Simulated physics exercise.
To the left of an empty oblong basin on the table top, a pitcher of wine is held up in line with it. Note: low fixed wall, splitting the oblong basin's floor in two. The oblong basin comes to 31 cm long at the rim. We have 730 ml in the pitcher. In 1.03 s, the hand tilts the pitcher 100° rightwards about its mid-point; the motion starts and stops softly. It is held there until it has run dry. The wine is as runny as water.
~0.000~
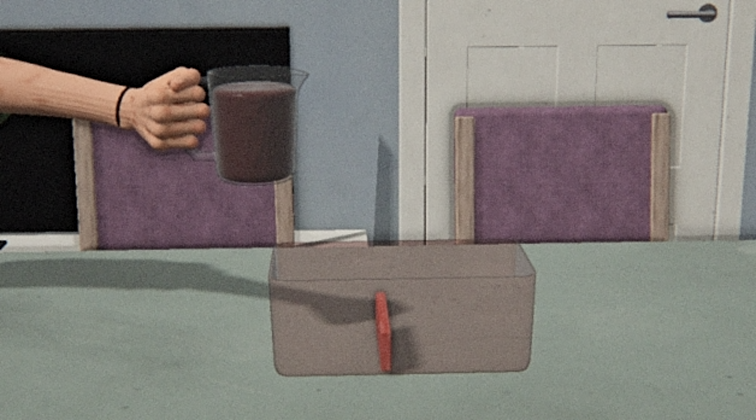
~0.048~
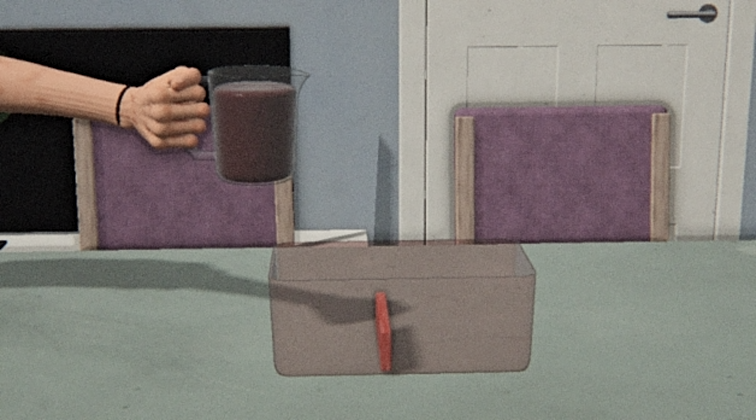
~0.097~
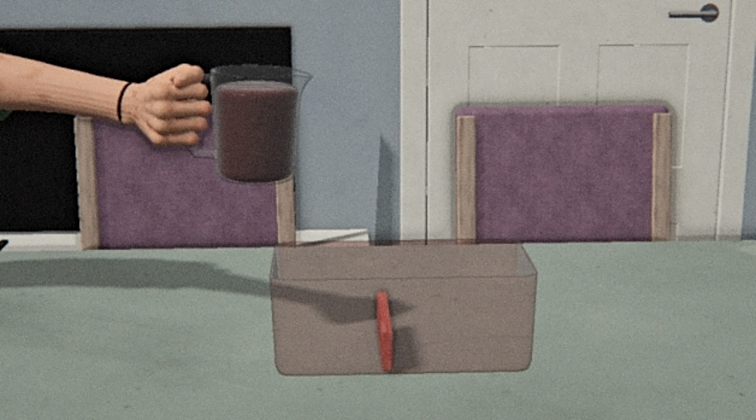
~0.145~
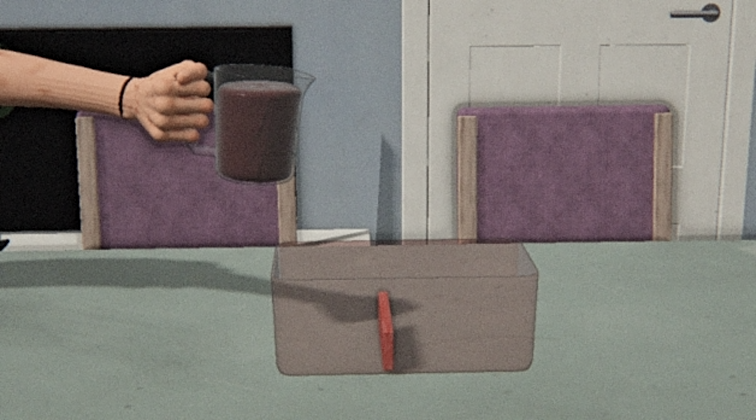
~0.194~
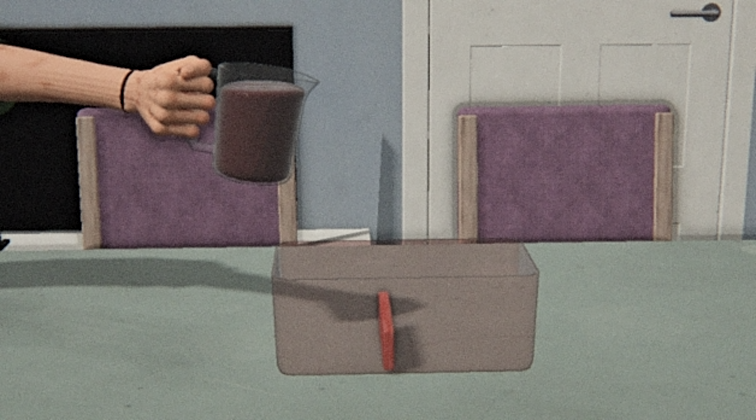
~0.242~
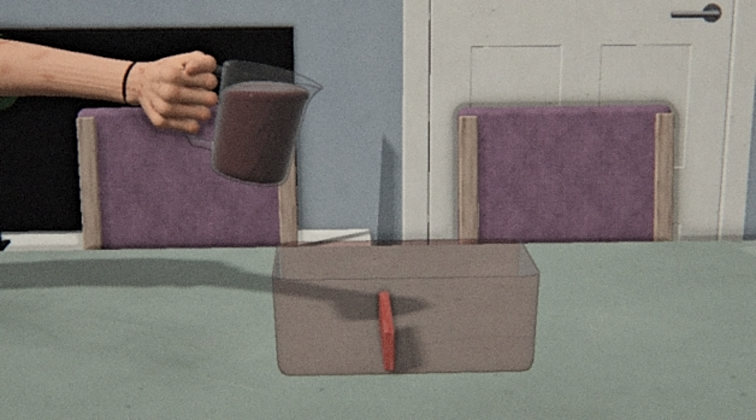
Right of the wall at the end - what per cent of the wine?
Near 61 per cent.
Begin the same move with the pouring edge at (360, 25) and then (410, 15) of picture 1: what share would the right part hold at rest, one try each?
95 then 70 %.
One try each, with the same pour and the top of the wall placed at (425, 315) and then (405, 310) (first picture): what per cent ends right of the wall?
Result: 5 per cent, then 10 per cent.
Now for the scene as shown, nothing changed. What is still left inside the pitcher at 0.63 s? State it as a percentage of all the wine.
Still held: Roughly 82 % of the total.
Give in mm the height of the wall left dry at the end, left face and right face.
About 34 mm on the left, about 32 mm on the right.
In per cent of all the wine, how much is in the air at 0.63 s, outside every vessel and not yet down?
Share: Roughly 16 per cent.
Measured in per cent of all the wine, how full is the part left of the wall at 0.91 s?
7 %.
Then, 0.63 s in, the tilt is 67° and 81 per cent is still to pour, 1 is left of the wall and 2 right of it.
Then, 0.91 s in, the tilt is 97° and 32 per cent is still to pour, 7 is left of the wall and 36 right of it.
Then, 1.21 s in, the tilt is 100° and 5 per cent is still to pour, 28 is left of the wall and 61 right of it.
Then, 1.53 s in, the tilt is 100° and 0 per cent is still to pour, 37 is left of the wall and 61 right of it.
Finally, 38 per cent lies left of the wall, 61 right of it and 1 outside.
